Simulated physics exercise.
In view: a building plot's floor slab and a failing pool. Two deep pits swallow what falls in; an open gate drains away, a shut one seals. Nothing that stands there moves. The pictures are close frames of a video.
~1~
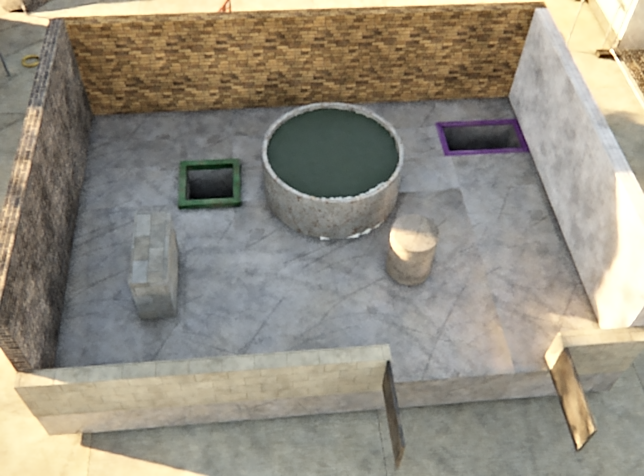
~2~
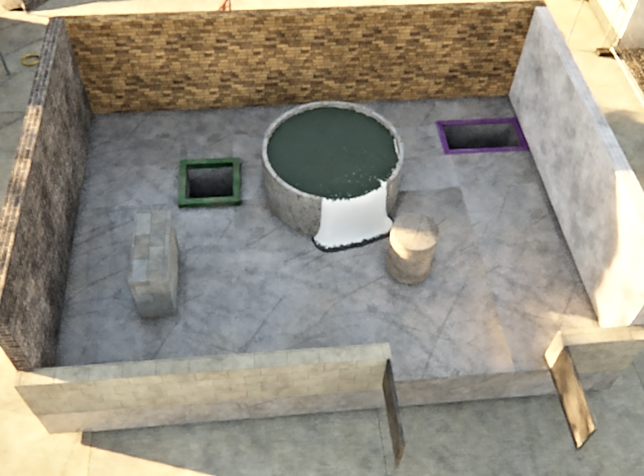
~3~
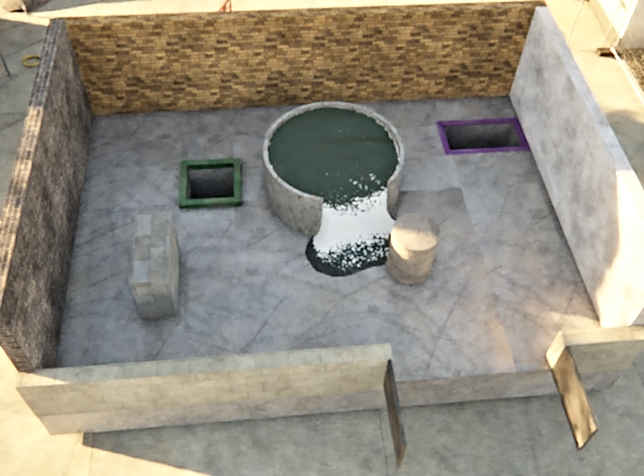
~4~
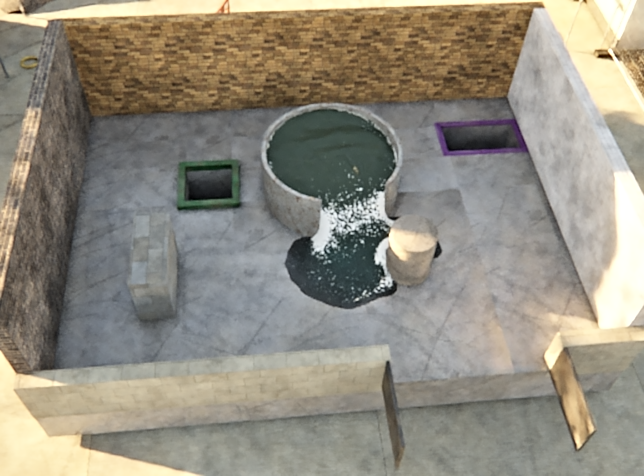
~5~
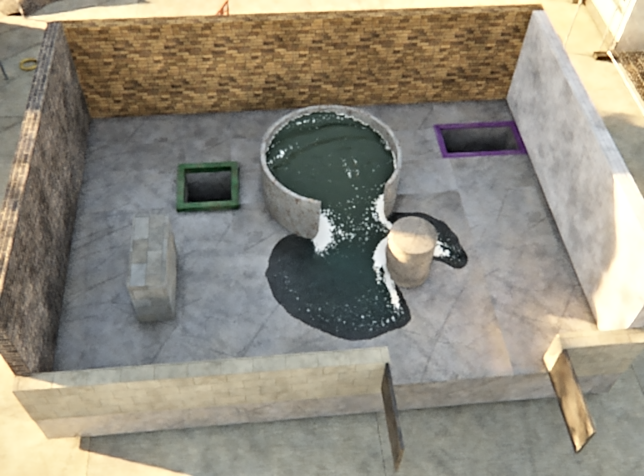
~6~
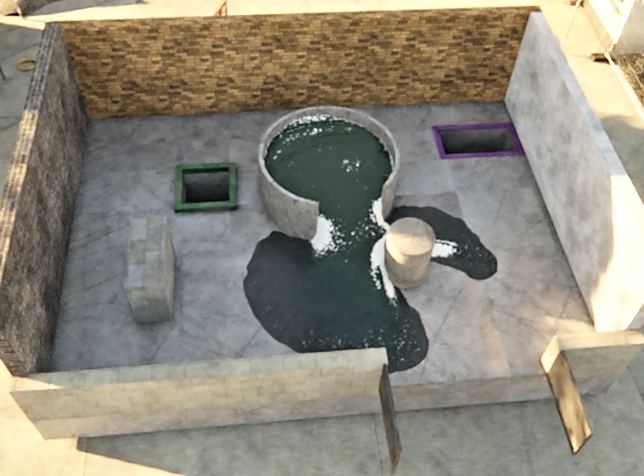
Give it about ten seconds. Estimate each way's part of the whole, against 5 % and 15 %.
One by one: The gate takes over 15 %; the purple pit takes from 5 to 15 %; the green pit takes under 5 %.
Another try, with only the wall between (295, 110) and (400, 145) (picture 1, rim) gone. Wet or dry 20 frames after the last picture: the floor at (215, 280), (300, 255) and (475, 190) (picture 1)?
In turn: Dry, clear, wet.
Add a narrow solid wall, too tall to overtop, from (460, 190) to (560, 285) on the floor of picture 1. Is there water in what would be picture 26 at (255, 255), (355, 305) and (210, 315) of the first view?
One after the other: Clear, flooded, flooded.
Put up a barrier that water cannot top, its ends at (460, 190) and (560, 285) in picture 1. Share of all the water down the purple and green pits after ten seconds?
Roughly, in per cent: Purple 2, green 0.
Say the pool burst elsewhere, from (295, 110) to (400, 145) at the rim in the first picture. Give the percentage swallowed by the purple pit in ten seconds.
Per cent: Purple 55.
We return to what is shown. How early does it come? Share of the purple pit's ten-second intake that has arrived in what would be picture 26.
I make it 30 per cent.
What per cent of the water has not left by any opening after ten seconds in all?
About 62 per cent.
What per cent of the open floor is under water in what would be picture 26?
About 50 per cent.
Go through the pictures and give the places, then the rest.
The round pool at (333, 153) is whole and still, in the first picture.
Water pours out at (356, 219) and has run to (315, 239), in the second picture.
The front is at a hidden place, out from the gap at (357, 222), in the third picture.
Water pours out at (355, 225) and has run to (344, 304), in the fourth picture.
Water pours out at (354, 227) and has run to (348, 335), in the fifth picture.
The front is at a hidden place, out from the gap at (352, 228), in the sixth picture.
A moment on, water covers 30 % of the floor; the gate 3 %, the purple pit 0 %, the green pit 0 %.
Next, water covers 40 % of the floor; the gate 8 %, the purple pit 0 %, the green pit 0 %.
Then, water covers 50 % of the floor; the gate 15 %, the purple pit 3 %, the green pit 0 %.
Later, water covers 75 % of the floor; the gate 23 %, the purple pit 6 %, the green pit 0 %.
In the end, water covers 90 % of the floor; the gate 29 %, the purple pit 9 %, the green pit 0 %.
